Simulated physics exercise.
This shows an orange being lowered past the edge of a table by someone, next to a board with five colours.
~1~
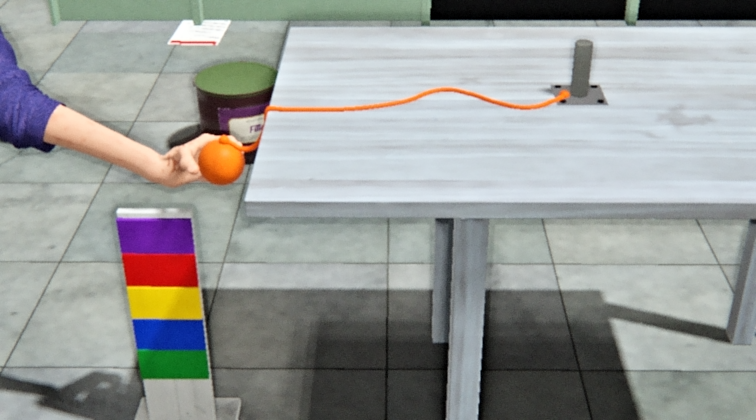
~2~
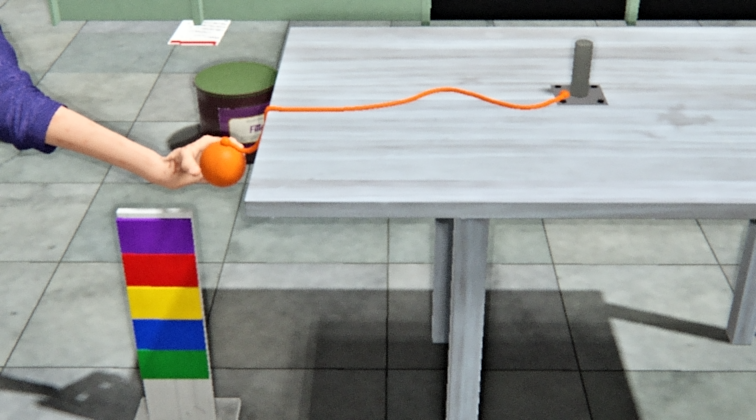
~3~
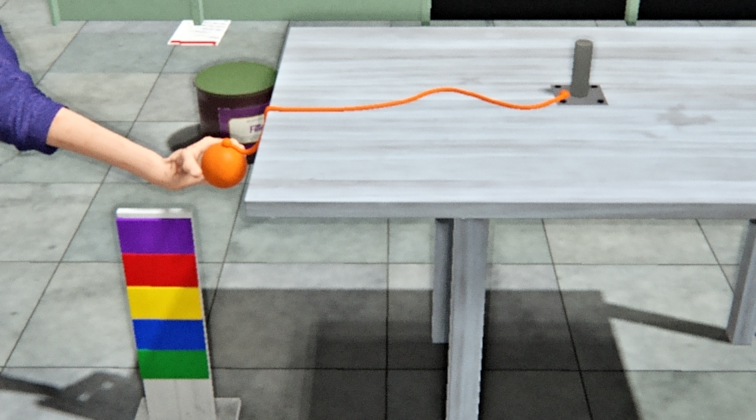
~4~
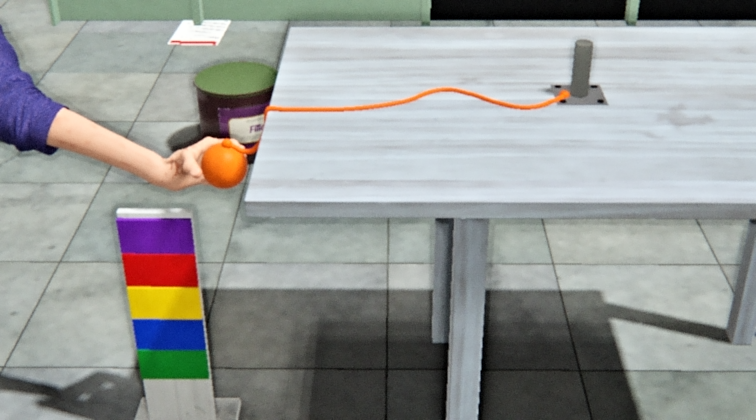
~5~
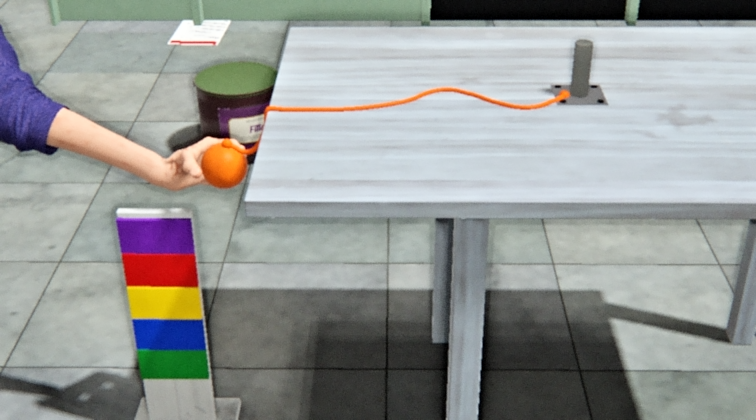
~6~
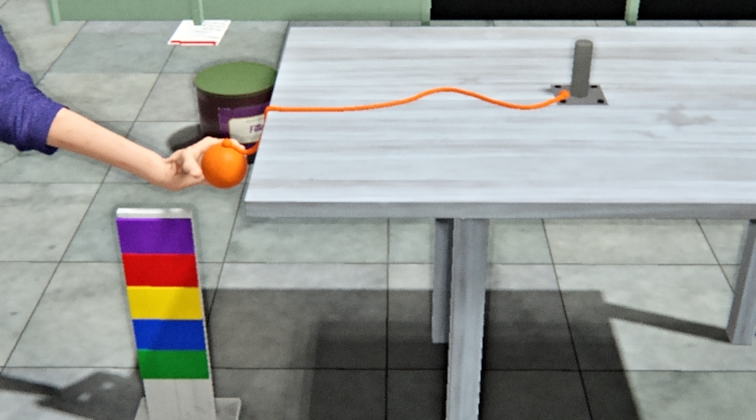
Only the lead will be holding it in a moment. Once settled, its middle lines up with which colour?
It lines up with the purple band.
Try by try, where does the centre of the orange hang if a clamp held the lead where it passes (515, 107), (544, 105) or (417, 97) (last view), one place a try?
The pixel places are (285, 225), (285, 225) and (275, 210), one per try.
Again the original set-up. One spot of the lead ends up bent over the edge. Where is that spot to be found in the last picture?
At (306, 110).
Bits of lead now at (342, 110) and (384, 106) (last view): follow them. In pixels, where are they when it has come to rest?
The first moves to (303, 101), the second to (345, 100).
Early on, orange near (299, 227); level with purple.
Midway, orange near (261, 229); level with purple.
Finally, orange near (284, 231); level with purple. Its middle rests at the purple band.
